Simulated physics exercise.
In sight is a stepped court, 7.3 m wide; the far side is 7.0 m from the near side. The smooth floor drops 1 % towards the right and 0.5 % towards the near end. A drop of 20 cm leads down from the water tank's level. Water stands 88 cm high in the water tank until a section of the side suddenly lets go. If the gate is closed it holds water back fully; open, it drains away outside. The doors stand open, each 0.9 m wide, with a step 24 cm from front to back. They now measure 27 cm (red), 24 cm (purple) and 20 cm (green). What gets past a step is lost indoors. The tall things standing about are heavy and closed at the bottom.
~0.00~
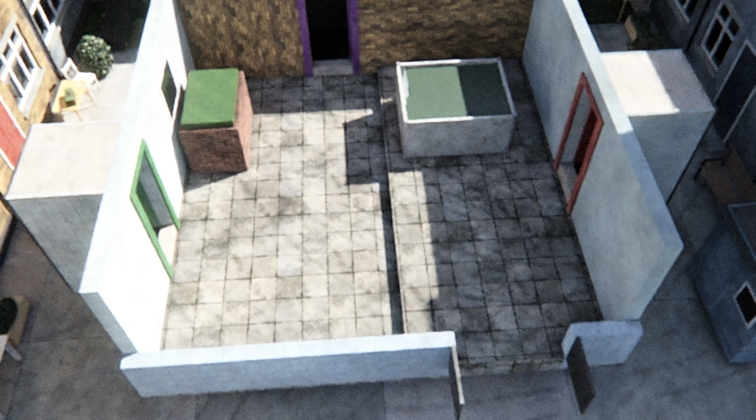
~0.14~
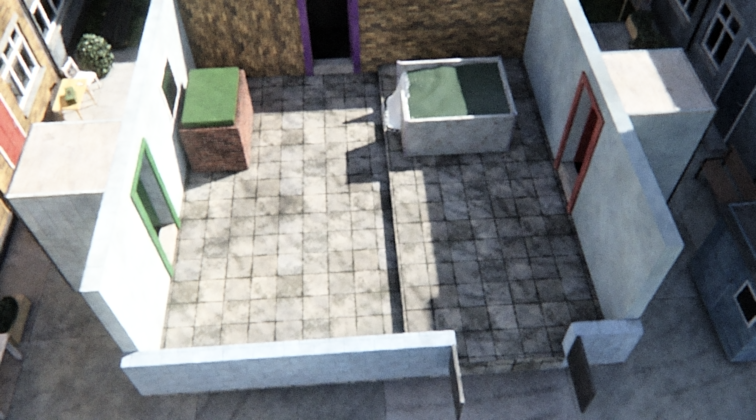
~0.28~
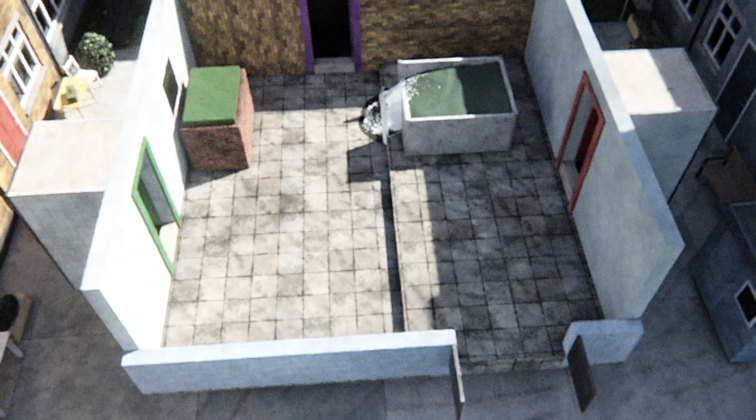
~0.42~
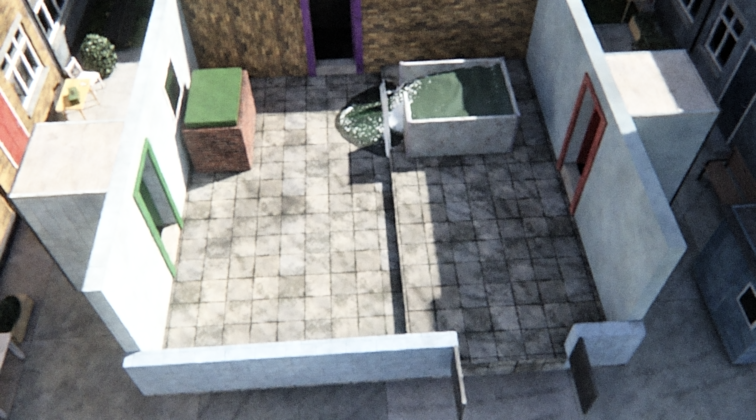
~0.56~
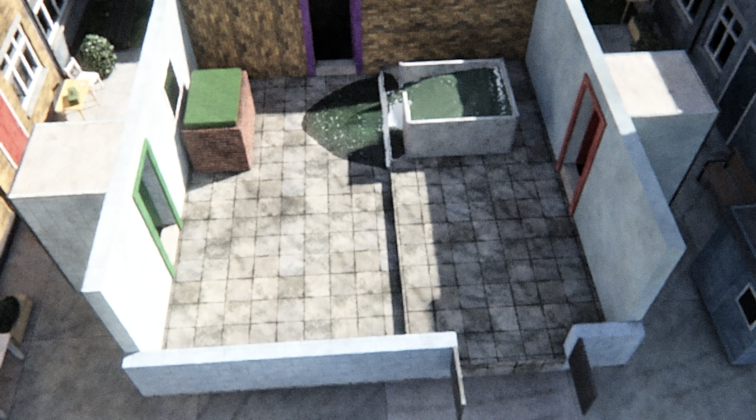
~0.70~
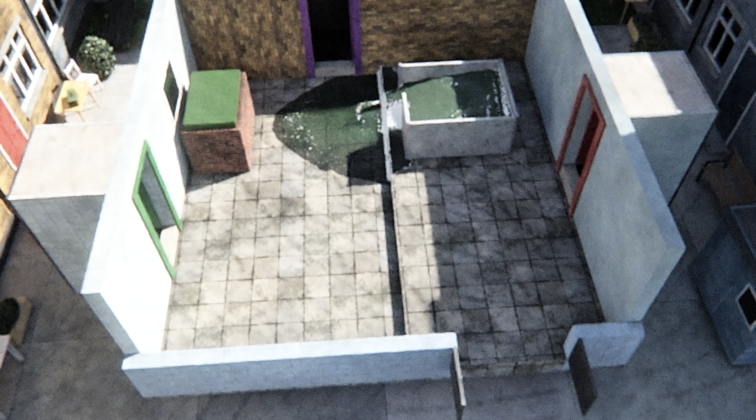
A walled, roofless court paved in grey stone is seen from high above its near side, with buildings around it. A purple-framed doorway stands at the back, a green one left, a red one right, with a grass-topped brick block at left and a pale tank of green water at right. Water bursts from the tank's left side and spreads leftward in a widening dark pool, while the camera stays still.
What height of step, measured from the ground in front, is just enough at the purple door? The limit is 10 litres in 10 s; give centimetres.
At least 18 cm or so.
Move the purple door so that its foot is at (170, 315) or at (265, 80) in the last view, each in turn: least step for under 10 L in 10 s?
About 9.5 and 24 cm.
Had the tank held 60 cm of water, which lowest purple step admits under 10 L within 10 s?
About 12.0 cm.
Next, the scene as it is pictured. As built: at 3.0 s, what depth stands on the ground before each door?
In cm: Red 0, purple 12, green 10.
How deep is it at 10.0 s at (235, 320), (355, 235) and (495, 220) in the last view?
In that order: 15, 8 and 0 cm.
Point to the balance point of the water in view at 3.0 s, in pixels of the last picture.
At about (344, 138).
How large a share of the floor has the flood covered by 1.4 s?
Some 25 per cent of it.
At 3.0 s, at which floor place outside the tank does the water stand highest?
At about (206, 114).
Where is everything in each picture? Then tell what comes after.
The first frame shows the water tank at (454, 92) is whole and still, 88 cm deep; the purple door at (330, 38) is dry.
In the second frame, the front is at (385, 124), 0.4 m from the gap at (401, 102); 0.2 m2 of floor is wet, 88 cm left at the back.
In the third frame, the gap is at (402, 102), the front 0.8 m out at (363, 127); the back of the water tank holds 88 cm.
In the fourth frame, the gap is at (404, 104), the front 1.4 m out at (339, 128); the back of the water tank holds 87 cm.
In the fifth frame, the front is at (307, 128), 2.0 m from the gap at (404, 105); 3.7 m2 of floor is wet, 79 cm left at the back.
In the sixth frame, the front is at (278, 126), 2.6 m from the gap at (403, 105); 5.7 m2 of floor is wet, 75 cm left at the back; 0.2 m in a straight line remain to the purple door at (332, 40).
After 1.4 s water covers 25 % of the floor, deepest (36 cm) near (391, 110); 25 cm at the purple door, 0 litres in over its 24 cm step.
After 3.0 s water covers 35 % of the floor, deepest (44 cm) near (206, 114); 12 cm at the purple door, 2 litres in over its 24 cm step.
After 10.0 s water covers 60 % of the floor, deepest (18 cm) near (158, 375); 10 cm at the purple door, 2 litres in over its 24 cm step.
At the purple door as built, the water arrived by 0.8 s and peaked near 25 cm at 1.2 s.
Run again over the same 10 s with other heights there, 22 litres in over 16 cm, 1 litre over 22.5 cm. The limit of 10 litres is kept from about 18 cm up.
